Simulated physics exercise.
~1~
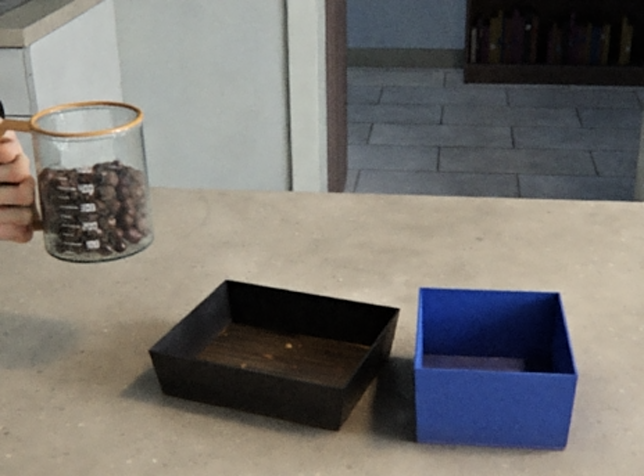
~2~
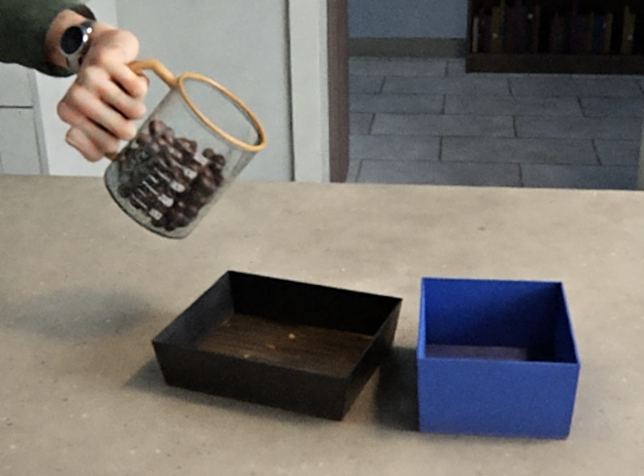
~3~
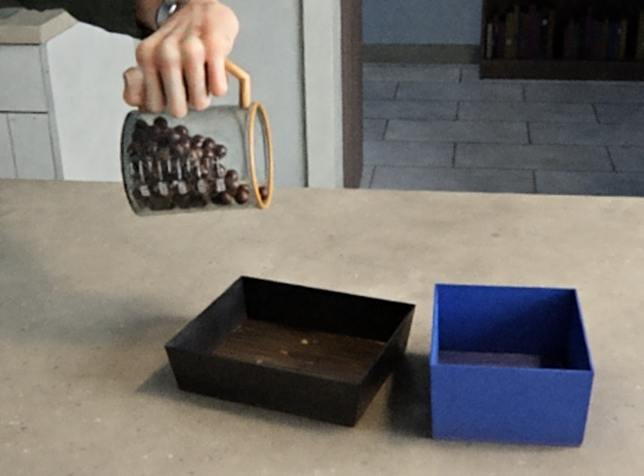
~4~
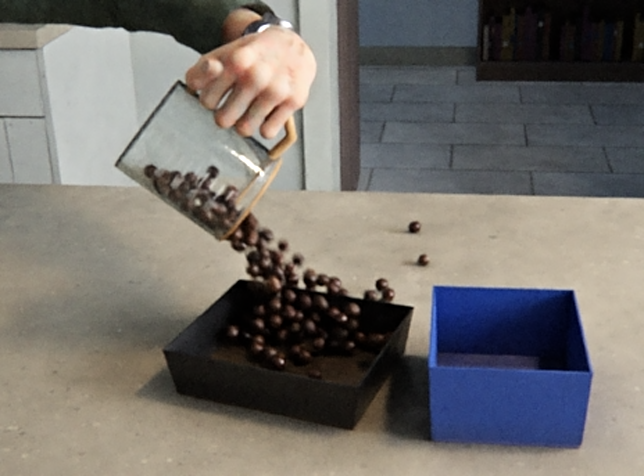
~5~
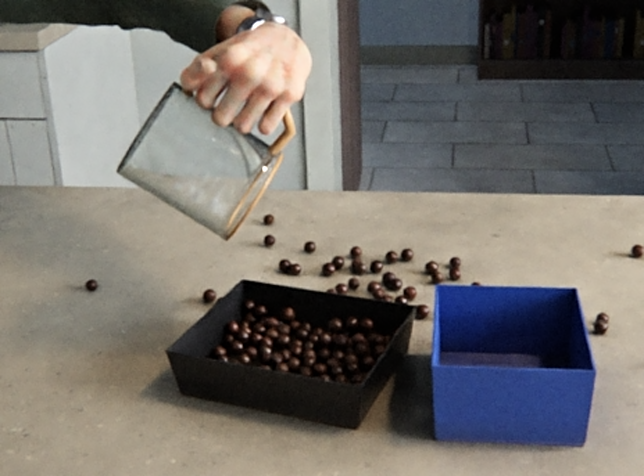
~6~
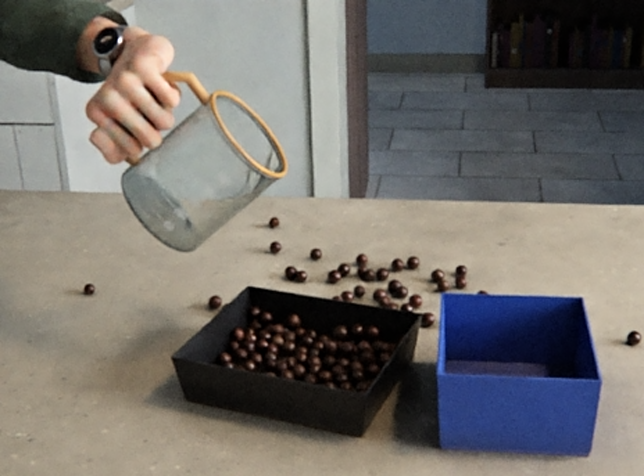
At first, a hand at the left holds a clear glass jug of dark chocolate balls upright by its handle, above a counter with a black tin and a blue tin. The hand lifts the jug to the right and tips it until it lies on its side, the balls still inside. It turns further, and the balls pour down into the black tin, some bouncing out behind it. The jug empties, then tilts back partway. In the end, many balls lie in the black tin, others are scattered across the counter, and the blue tin looks empty.
